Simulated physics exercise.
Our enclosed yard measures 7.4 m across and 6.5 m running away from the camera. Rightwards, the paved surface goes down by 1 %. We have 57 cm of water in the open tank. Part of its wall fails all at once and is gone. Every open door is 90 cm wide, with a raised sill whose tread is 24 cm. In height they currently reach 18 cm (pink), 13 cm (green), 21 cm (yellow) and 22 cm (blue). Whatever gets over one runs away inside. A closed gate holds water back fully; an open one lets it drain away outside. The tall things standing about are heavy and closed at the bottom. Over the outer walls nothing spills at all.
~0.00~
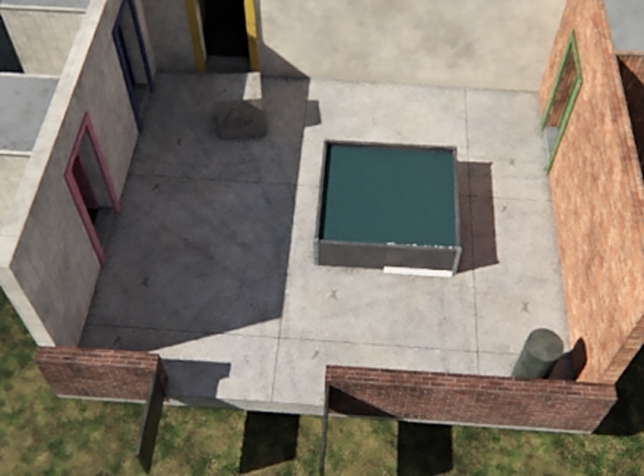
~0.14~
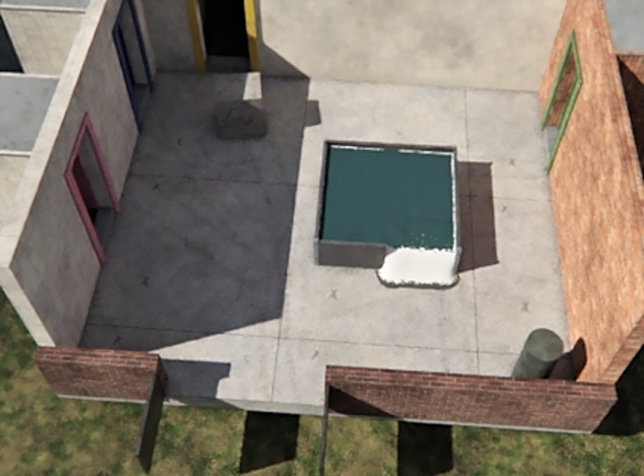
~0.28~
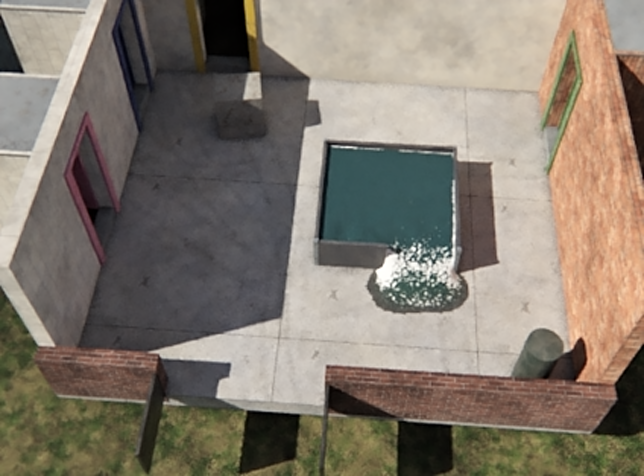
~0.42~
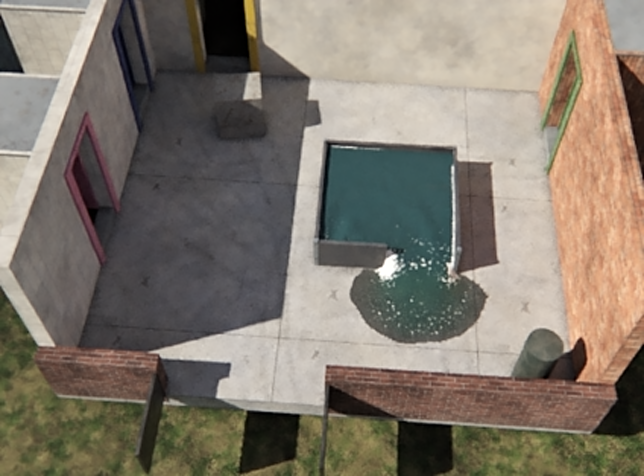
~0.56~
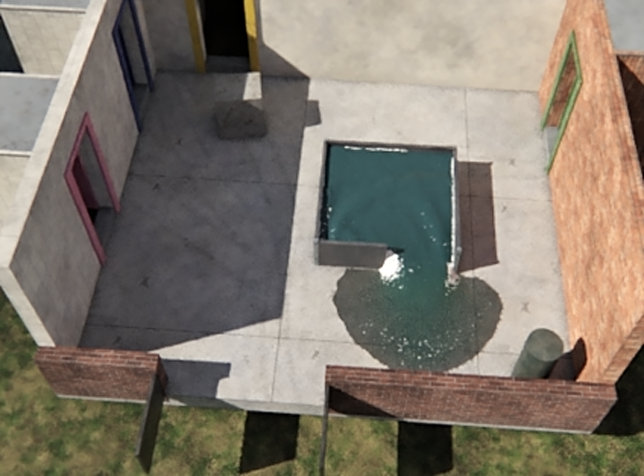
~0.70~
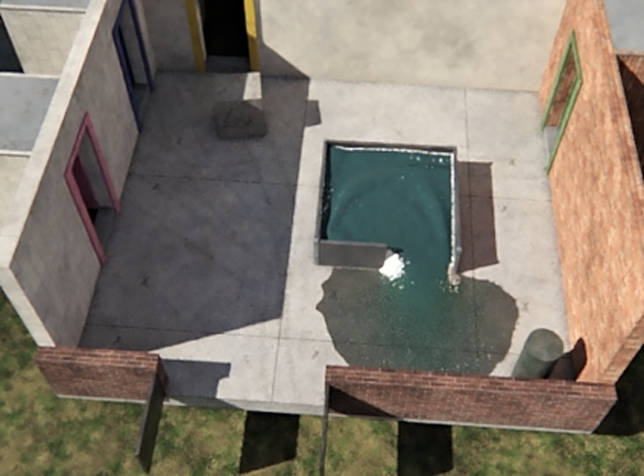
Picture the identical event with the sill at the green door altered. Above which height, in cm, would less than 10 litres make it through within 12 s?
Above roughly 8 cm.
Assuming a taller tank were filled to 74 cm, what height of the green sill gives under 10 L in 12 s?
Minimum height: Approx. 10.5 cm.
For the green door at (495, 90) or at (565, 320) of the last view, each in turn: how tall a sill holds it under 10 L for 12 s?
In turn: Roughly 10.5 cm, roughly 17 cm.
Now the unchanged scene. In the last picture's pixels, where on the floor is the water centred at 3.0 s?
Near (415, 281).
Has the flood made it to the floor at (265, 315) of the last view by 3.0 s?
At that moment it's submerged.
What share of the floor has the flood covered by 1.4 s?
Approximately 15 % of the floor.
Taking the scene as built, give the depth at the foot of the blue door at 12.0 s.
Lab note: Depth approx. 2.0 cm.
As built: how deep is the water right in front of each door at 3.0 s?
Lab note, cm: Pink 0; green 0; yellow 0; blue 0.
After 1.4 s water covers 15 % of the floor, deepest (32 cm) near (427, 282); it has not reached the green door.
After 3.0 s water covers 25 % of the floor, deepest (30 cm) near (578, 408); it has not reached the green door.
After 12.0 s water covers 100 % of the floor, deepest (10 cm) near (549, 178); 9 cm at the green door, 0 litres in over its 13 cm sill.
At the green door as built, the water arrived by 4.0 s and peaked near 11 cm at 10.2 s.
Run again over the same 12 s with other heights there, 16 litres in over 7 cm, 2 litres over 10 cm. The limit of 10 litres is kept from about 8 cm up.
